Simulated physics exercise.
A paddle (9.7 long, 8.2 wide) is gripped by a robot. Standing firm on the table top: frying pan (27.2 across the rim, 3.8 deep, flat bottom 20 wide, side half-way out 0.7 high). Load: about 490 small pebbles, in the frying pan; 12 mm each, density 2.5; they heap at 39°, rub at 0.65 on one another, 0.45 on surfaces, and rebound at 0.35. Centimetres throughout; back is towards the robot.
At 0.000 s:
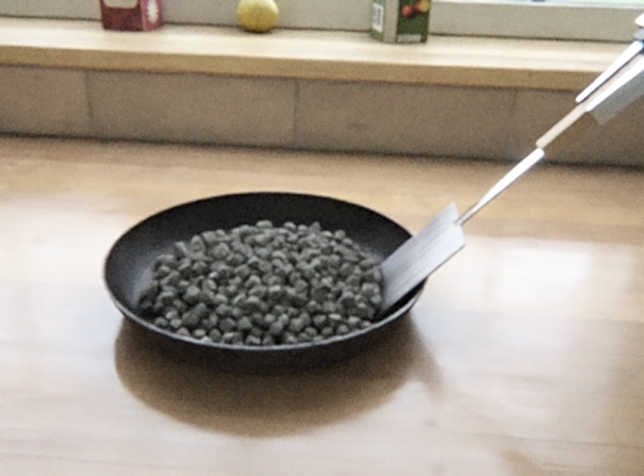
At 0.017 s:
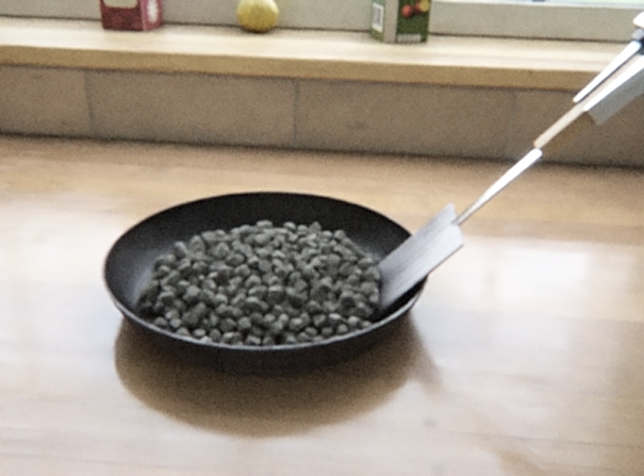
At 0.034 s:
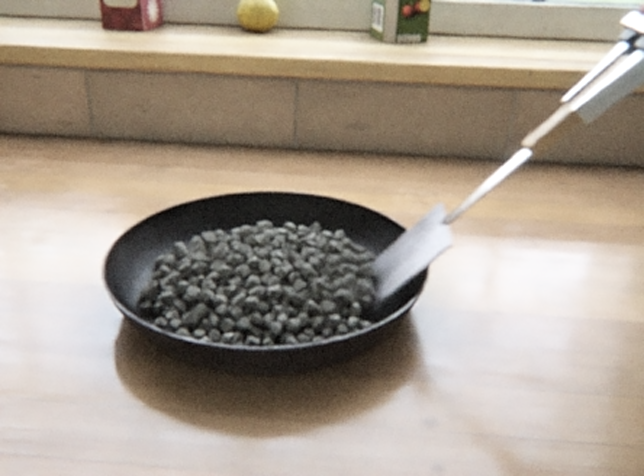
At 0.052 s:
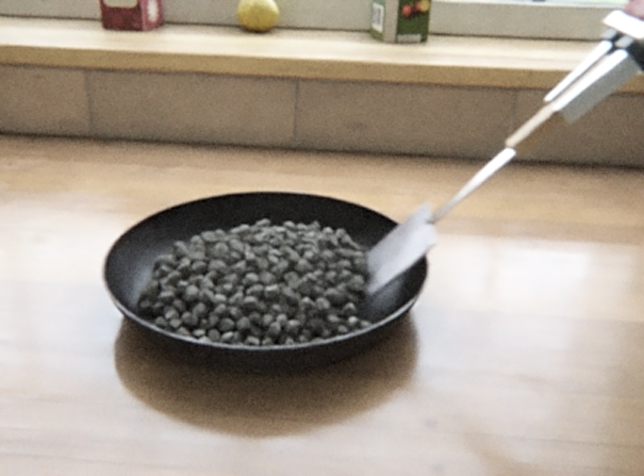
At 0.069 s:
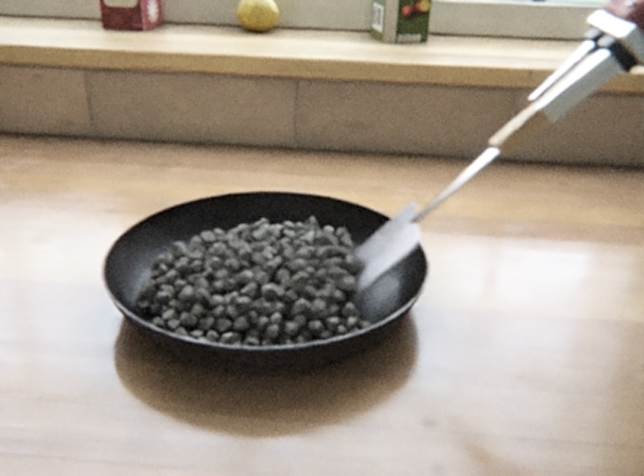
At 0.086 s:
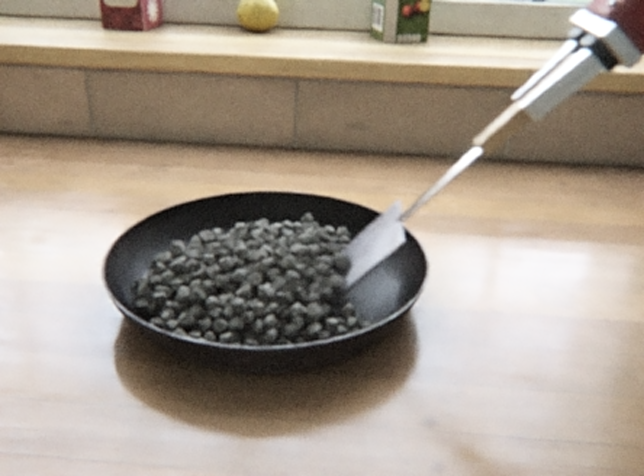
On a wooden table top, a robot slides a paddle leftward into pebbles heaped in a frying pan.
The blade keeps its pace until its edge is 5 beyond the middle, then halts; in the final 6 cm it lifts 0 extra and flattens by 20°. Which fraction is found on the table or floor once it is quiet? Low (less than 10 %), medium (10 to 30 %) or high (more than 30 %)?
On the table or floor the share is low, less than 10 %.
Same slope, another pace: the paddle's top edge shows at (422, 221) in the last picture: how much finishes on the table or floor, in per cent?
Some 0 per cent.
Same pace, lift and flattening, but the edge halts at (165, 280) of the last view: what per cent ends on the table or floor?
Some 5 per cent.
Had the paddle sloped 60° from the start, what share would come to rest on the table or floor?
It would be near 0 per cent.
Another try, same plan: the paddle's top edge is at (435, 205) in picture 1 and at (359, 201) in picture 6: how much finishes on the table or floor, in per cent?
About 0 per cent.
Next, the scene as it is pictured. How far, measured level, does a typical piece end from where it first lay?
About 4 cm.
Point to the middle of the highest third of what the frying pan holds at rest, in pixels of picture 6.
At about (191, 258).
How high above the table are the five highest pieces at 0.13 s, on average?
Some 5 cm.
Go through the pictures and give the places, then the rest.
In the first picture, paddle top edge at (459, 222), sloping 49°; upper third of the load around (272, 265), from x 145 to 375, top at y 225; 491 in the frying pan.
In the second picture, paddle top edge at (457, 222), sloping 49°; upper third of the load around (272, 265), from x 145 to 375, top at y 225.
In the third picture, paddle top edge at (446, 222), sloping 49°; upper third of the load around (274, 265), from x 145 to 370, top at y 225.
In the fourth picture, paddle top edge at (431, 221), sloping 49°; upper third of the load around (281, 263), from x 145 to 370, top at y 225.
In the fifth picture, paddle top edge at (416, 220), sloping 49°; upper third of the load around (276, 264), from x 145 to 370, top at y 225.
In the sixth picture, paddle top edge at (401, 219), sloping 49°; upper third of the load around (267, 263), from x 140 to 370, top at y 220; 491 in the frying pan.
By 0.13 s, sloping 49°, highest piece 5 above the table; 491 in the frying pan.
By 0.18 s, sloping 39°, highest piece 5 above the table; 491 in the frying pan.
By 0.40 s, sloping 29°, highest piece 5 above the table; 491 in the frying pan.
By 1.45 s, sloping 29°, highest piece 5 above the table; 491 in the frying pan.
Final count, 491 in the frying pan. That is 0 % on the table or floor.
